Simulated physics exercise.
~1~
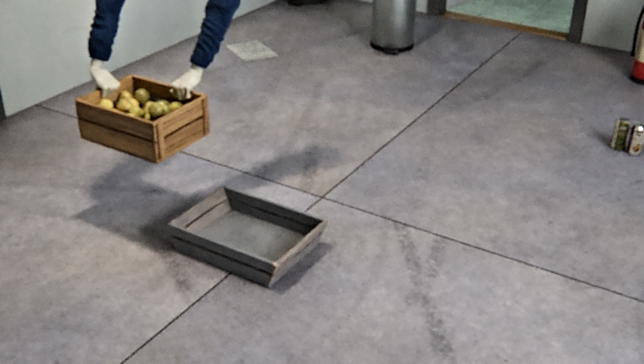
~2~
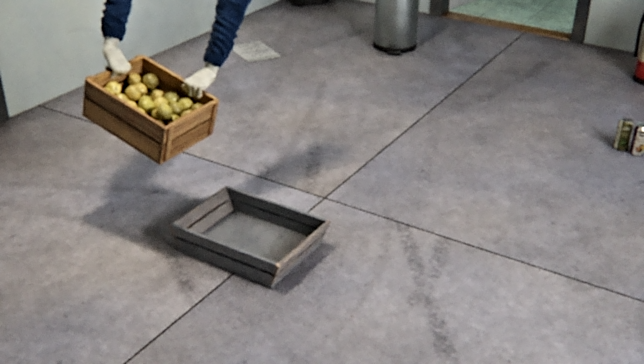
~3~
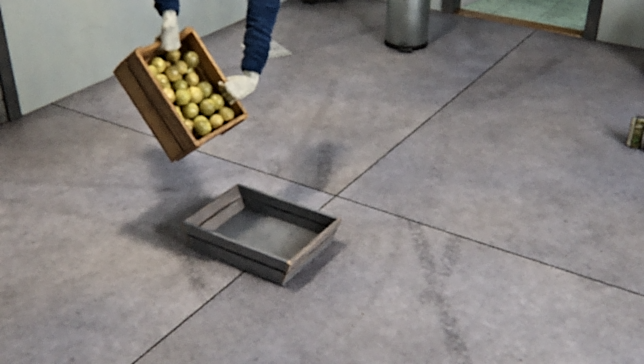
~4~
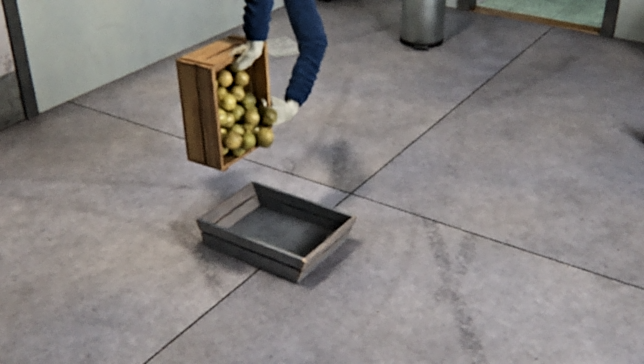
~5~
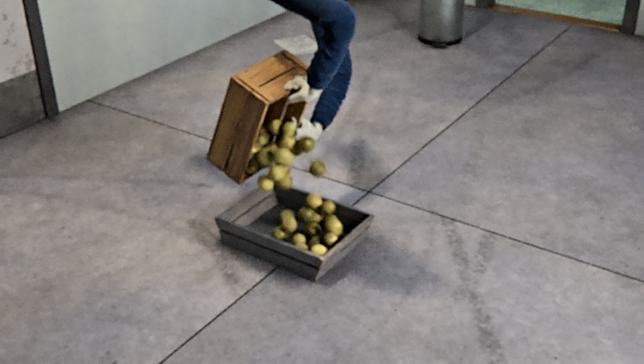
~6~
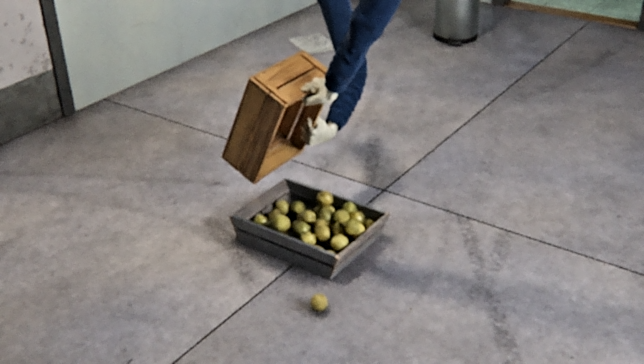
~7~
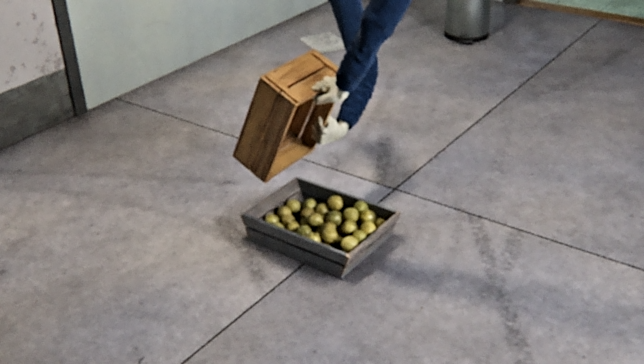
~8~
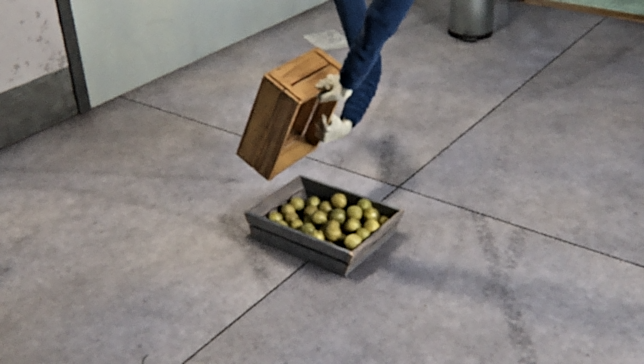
In the video, gloved hands tilt a wooden crate of yellowish-green apples above an empty grey tray on the floor. The apples tumble into the tray, with one dropping onto the floor in front, and the emptied crate is held tipped above the filled tray.
